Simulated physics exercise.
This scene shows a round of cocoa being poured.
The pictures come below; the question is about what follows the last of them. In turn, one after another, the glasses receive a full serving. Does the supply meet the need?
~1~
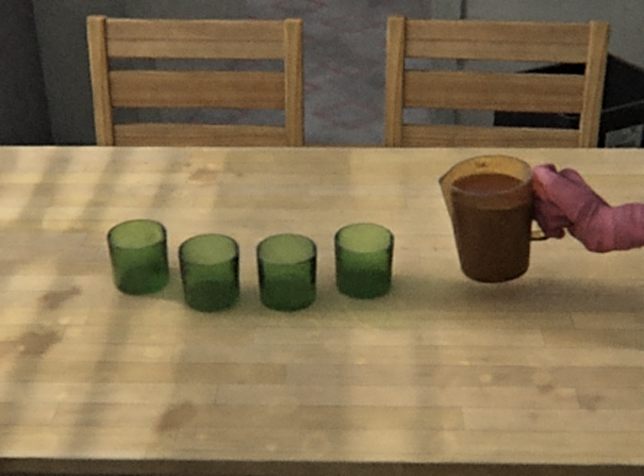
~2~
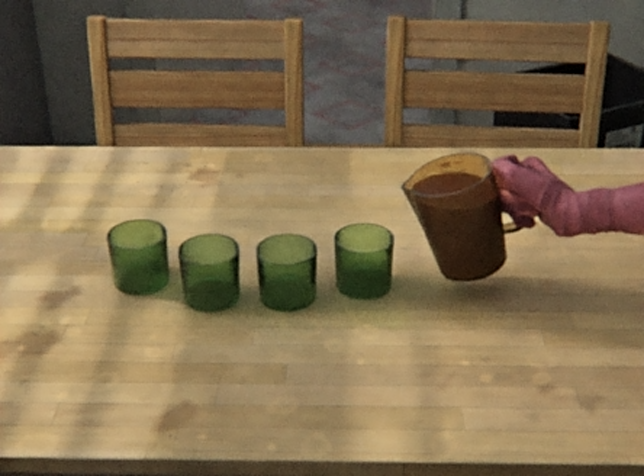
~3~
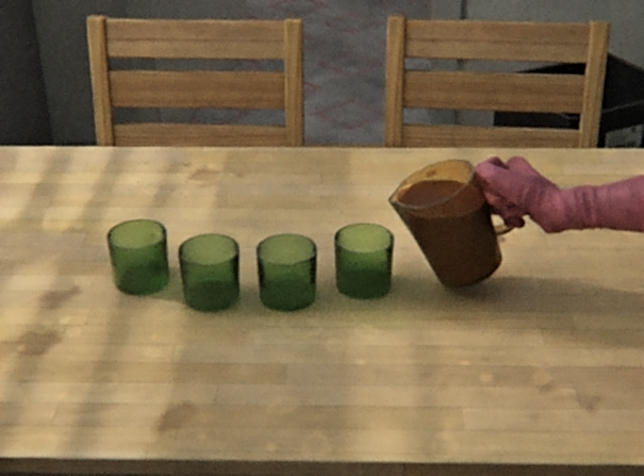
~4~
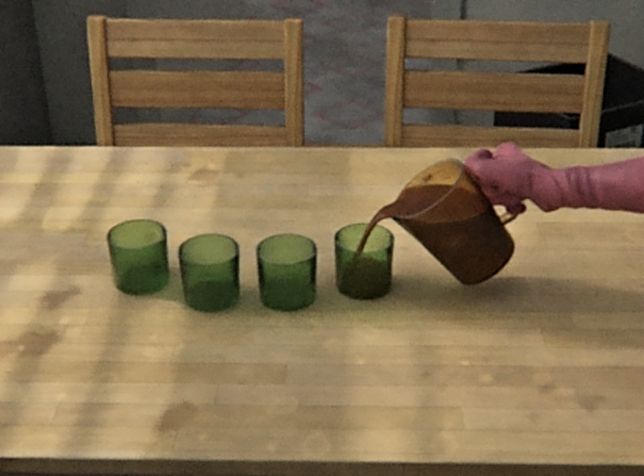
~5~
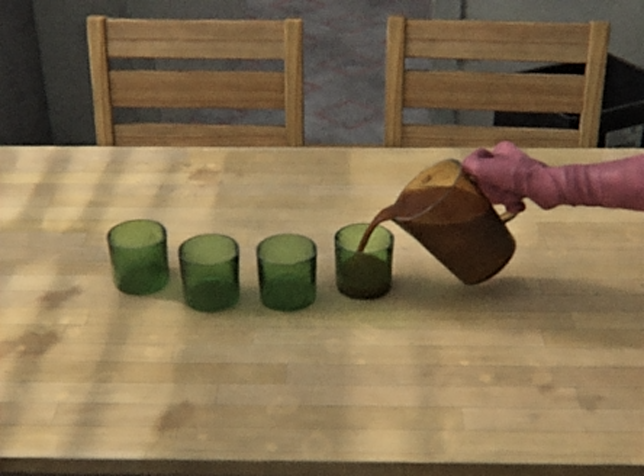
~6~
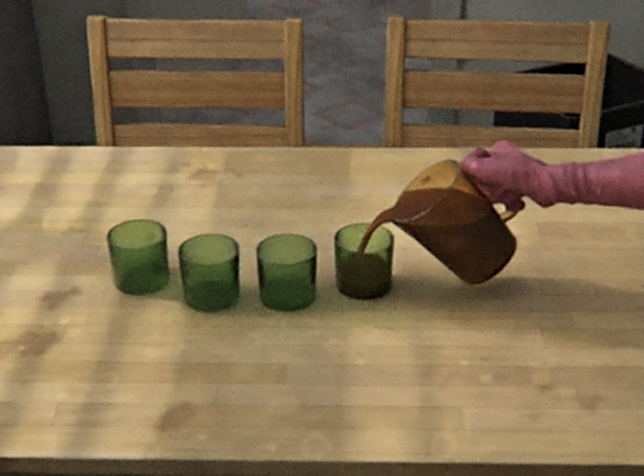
It will prove too scant, I'd bet.
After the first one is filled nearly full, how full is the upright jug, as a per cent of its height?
Near 60 in a hundred.
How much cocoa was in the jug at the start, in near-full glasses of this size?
Close to 3.0 of them, I think.
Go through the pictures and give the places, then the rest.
The jug is picked up; jug (492, 219) about three quarters full; four glasses, the last at (139, 255), in the first picture.
The jug leans over the first small glass; jug about three quarters full, surface at (454, 189); the first is empty, in the second picture.
The jug leans over the first small glass; jug (451, 224) tipped 25° with all of its load; four glasses, the last at (139, 255), in the third picture.
The cocoa is flowing; jug (456, 223) tipped 35° with nearly all of its load; the first is nearly empty, in the fourth picture.
The cocoa is flowing; jug (456, 223) tipped 40° with nearly all of its load; four glasses, the last at (139, 255), in the fifth picture.
The cocoa is flowing; jug (456, 224) tipped 40° with nearly all of its load; the first is about a quarter full, in the sixth picture.
Next, the first is about half full.
After that, the first is done and the jug has about two thirds of its load.
Finally, the jug is empty with three filled and the next at a little of a serving.
